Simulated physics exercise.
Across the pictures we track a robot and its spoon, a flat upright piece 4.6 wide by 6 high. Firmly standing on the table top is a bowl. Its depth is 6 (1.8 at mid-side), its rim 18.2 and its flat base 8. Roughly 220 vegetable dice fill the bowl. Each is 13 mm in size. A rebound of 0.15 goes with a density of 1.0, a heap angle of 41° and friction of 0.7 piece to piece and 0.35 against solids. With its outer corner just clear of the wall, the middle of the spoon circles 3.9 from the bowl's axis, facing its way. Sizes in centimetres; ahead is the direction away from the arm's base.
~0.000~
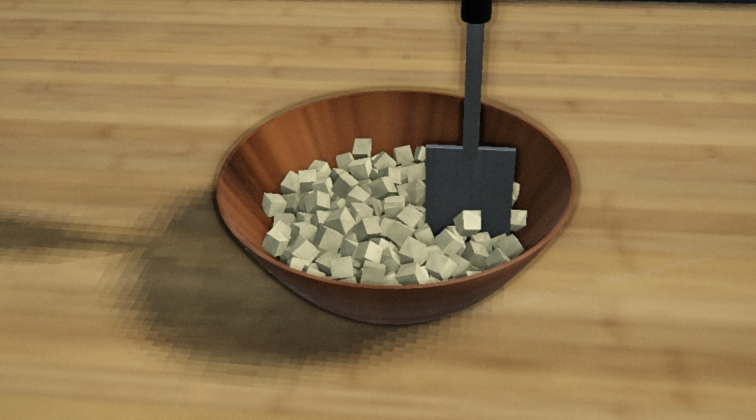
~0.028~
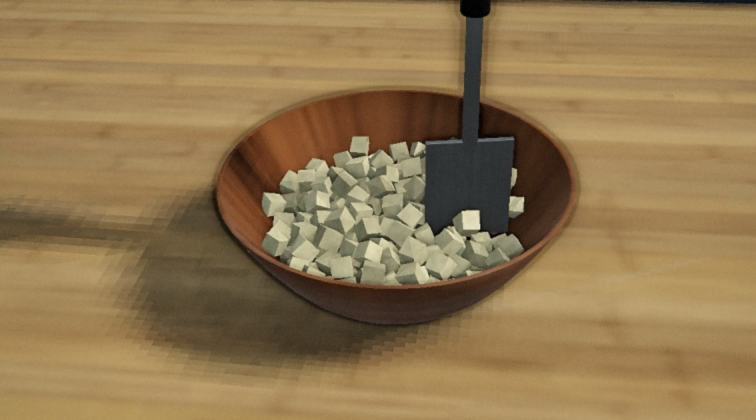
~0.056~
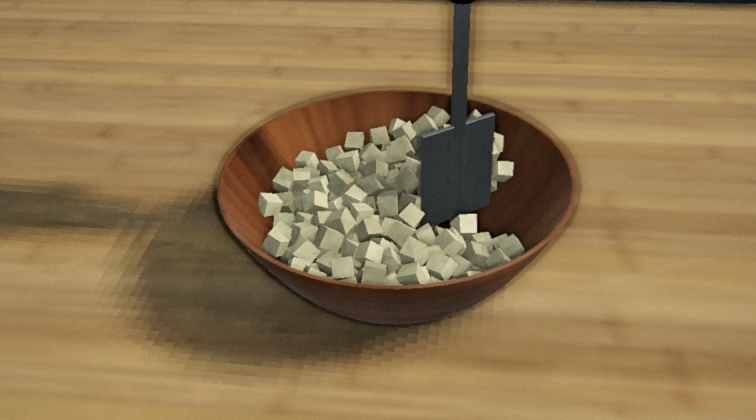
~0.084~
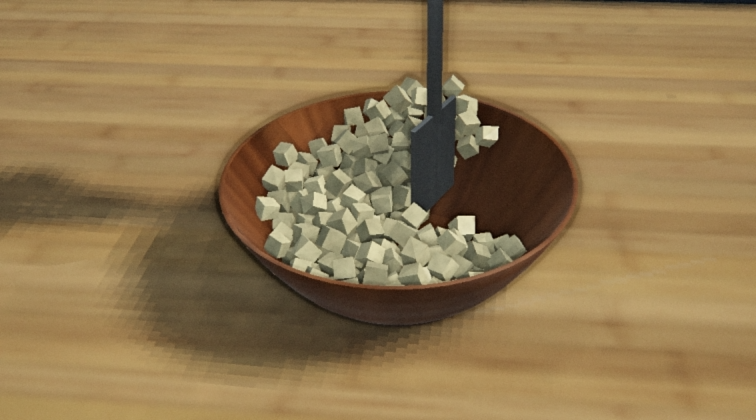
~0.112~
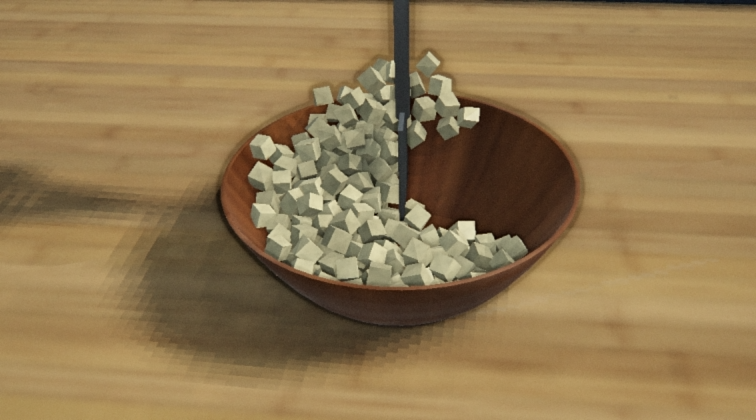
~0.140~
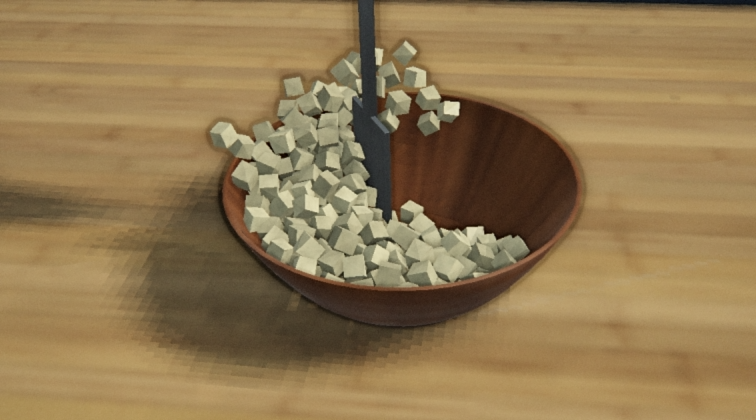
A dark, flat-bladed spoon stands upright at the right of a brown bowl full of pale cubes, barely moving at first. It then sweeps leftward around the back, turning edge-on as it pushes the cubes into a heap at the back left, baring the bowl's right side while several cubes lift above the rim.
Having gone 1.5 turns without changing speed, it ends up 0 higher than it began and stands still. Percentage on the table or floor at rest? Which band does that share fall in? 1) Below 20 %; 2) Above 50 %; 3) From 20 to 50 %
Above 50 %.
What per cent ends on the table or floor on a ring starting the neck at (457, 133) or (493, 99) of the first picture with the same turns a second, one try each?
I'd put it at around 45 and 50 percent.
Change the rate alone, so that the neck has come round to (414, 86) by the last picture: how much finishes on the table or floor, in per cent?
About 40 %.
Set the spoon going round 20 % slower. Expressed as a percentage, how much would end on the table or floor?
Then about 50 per cent.
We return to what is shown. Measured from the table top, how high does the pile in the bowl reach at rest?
Top height: Around 5.0 cm.
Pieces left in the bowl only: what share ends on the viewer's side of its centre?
Roughly 60 per cent.
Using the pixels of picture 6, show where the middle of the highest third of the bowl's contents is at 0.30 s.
Around pixel (476, 243).
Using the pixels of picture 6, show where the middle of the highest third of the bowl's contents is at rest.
Around (333, 265).
After 0.30 s, 280° round, highest piece 9 above the table; 153 in the bowl, 18 on the table or floor, 52 in flight or on the tool.
After 0.46 s, 80° round, highest piece 9 above the table; 104 in the bowl, 90 on the table or floor, 29 in flight or on the tool.
After 0.74 s, 180° round, highest piece 5 above the table; 140 on the table or floor, 83 in the bowl.
After 1.44 s, 180° round, highest piece 5 above the table; 140 on the table or floor, 83 in the bowl.
At rest, 140 on the table or floor, 83 in the bowl. That is 63 % on the table or floor.
